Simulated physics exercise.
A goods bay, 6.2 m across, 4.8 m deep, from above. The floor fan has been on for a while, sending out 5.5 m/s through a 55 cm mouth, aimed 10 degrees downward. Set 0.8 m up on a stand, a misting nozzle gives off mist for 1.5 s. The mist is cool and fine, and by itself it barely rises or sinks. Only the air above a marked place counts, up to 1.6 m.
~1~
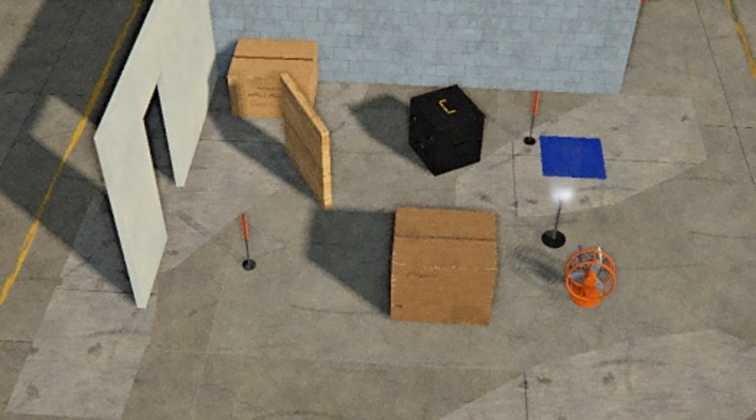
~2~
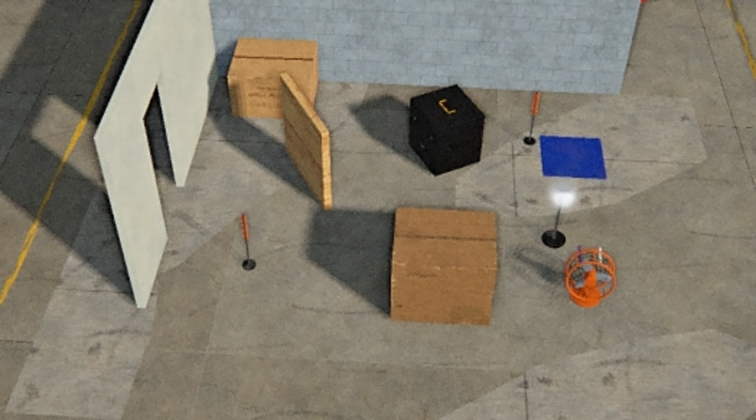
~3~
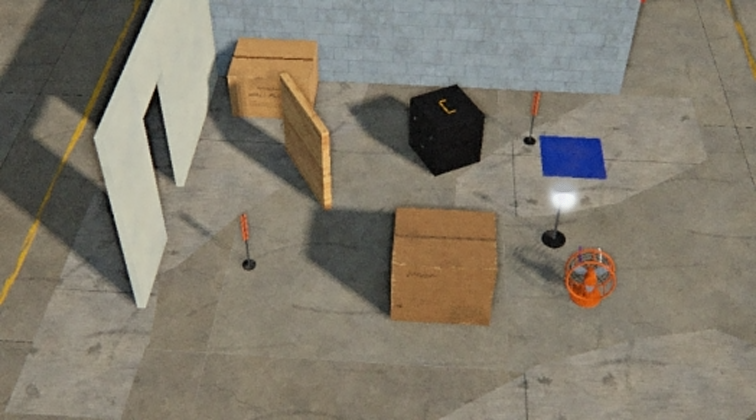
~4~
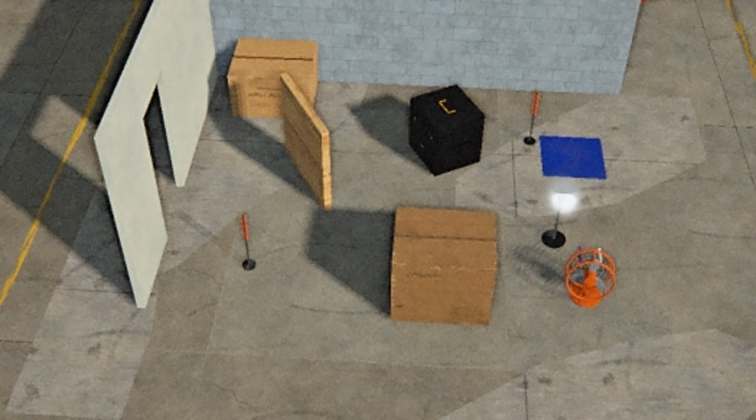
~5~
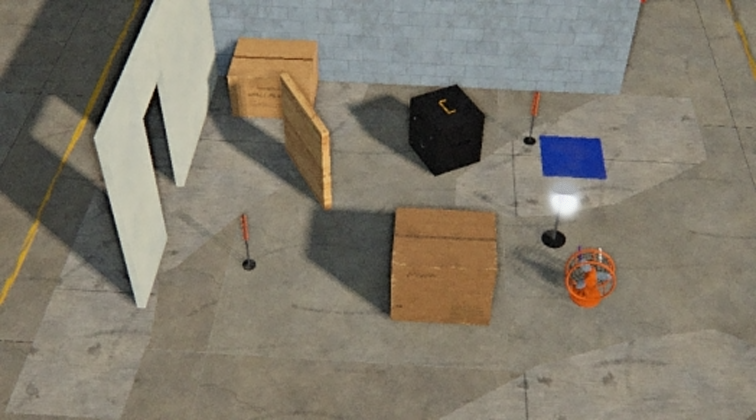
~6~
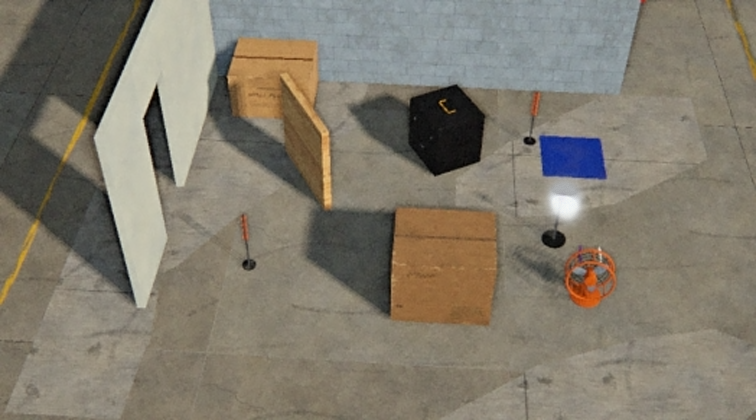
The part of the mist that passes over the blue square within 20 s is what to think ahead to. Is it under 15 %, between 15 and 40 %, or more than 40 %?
More than 40 %.
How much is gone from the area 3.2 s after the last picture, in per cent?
About 10 %.
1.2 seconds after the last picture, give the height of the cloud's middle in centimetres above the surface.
Roughly 60 cm up.
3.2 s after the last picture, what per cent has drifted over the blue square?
I'd put it close to 90 per cent.
Then, 1.2 s after the last picture, 0 % is gone from the area; 13 % has passed over the blue square, and the middle of the rest is near (567, 208).
Then, 3.2 s after the last picture, 12 % is gone from the area; 85 % has passed over the blue square, and the middle of the rest is near (528, 61).
Then, 7.2 s after the last picture, 71 % is gone from the area; 88 % has passed over the blue square, and the middle of the rest is near (313, 18).
Then, 19.2 s after the last picture, 83 % is gone from the area; 88 % has passed over the blue square, and the middle of the rest is near (242, 127).
